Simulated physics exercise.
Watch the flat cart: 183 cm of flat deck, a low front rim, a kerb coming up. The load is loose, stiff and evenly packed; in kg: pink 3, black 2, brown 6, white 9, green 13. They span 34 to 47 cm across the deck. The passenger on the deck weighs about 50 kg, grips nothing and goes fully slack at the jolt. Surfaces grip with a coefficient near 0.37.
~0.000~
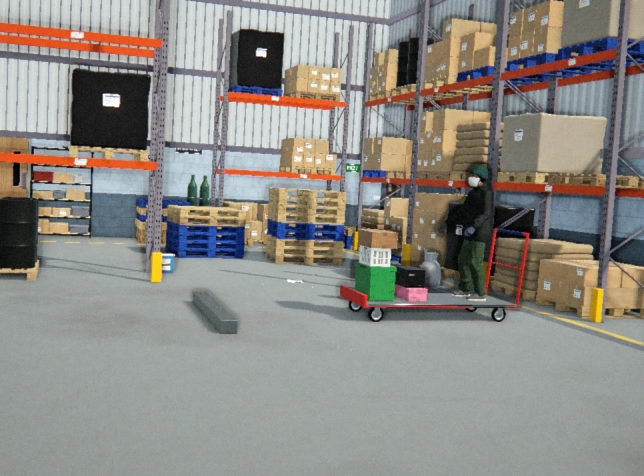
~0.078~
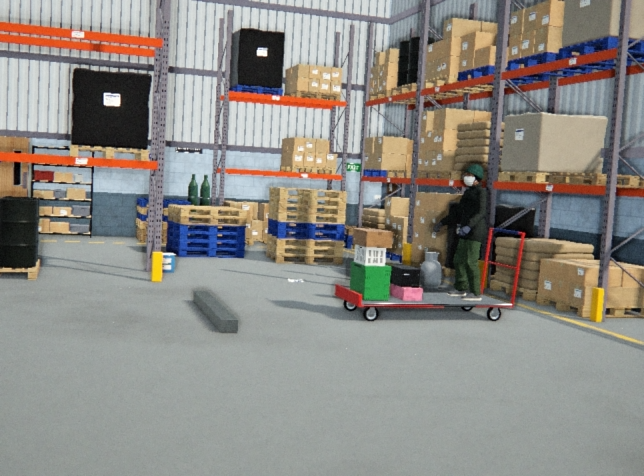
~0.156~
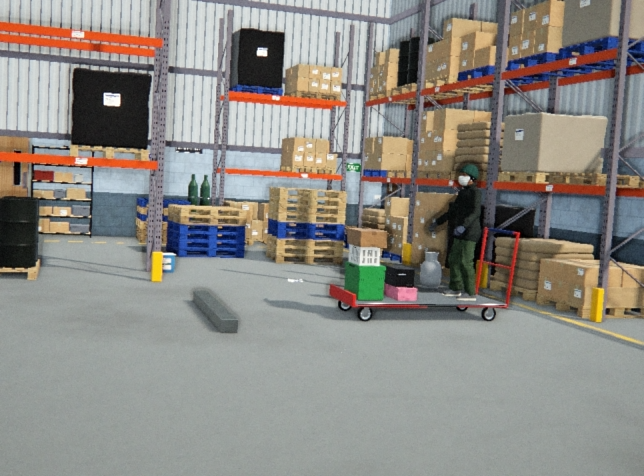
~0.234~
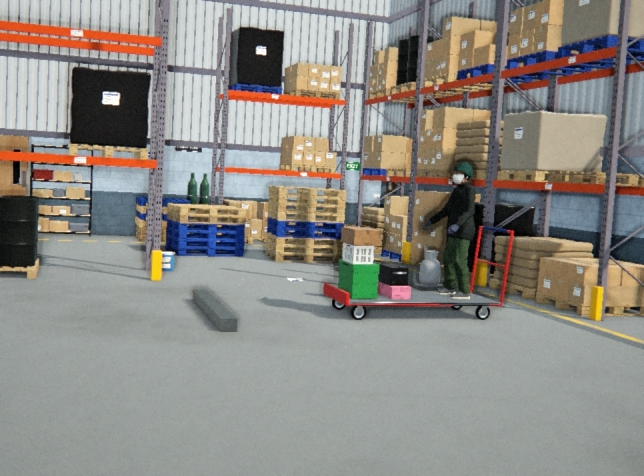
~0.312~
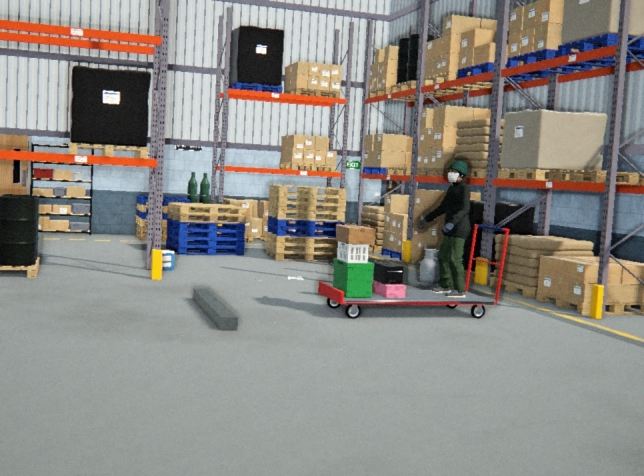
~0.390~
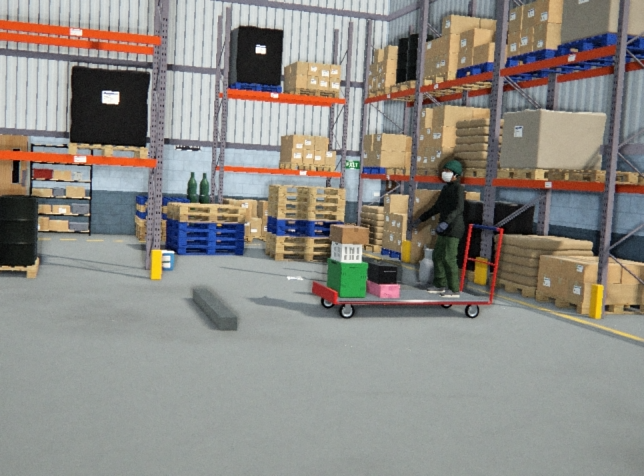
Person in dark clothing and green headgear riding a red-rimmed flat cart of crates and boxes slowly leftward across a warehouse floor.
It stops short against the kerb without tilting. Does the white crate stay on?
The white crate stays on.
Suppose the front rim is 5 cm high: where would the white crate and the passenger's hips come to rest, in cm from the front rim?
In that case white 10 behind, hips 120 behind.
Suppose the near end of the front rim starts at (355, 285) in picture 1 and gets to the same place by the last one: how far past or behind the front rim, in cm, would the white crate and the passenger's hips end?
In that case white 30 past, hips 110 behind.
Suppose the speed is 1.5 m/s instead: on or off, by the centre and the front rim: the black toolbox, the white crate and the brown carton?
In that case black on, white off, brown off.
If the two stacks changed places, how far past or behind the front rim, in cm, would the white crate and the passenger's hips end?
Then white 50 behind, hips 130 behind.
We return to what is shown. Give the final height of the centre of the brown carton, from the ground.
Roughly 90 cm above it.
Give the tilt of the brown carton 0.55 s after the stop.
Roughly 0° from upright.
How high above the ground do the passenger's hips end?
About 50 cm.
Impact comes at 1.81 s.
After 2.06 s the white crate is 14 cm behind the rim, tilted 0°, near (228, 249) in the last picture's view.
After 2.36 s the white crate is 14 cm behind the rim, tilted 0°, near (228, 249) in the last picture's view.
After 2.81 s the white crate is 15 cm behind the rim, tilted 0°, near (229, 249) in the last picture's view.
Final state at 3.2 s, nothing is past the rim; behind it, pink carton, black toolbox, brown carton, white crate, green tote and the passenger's hips.
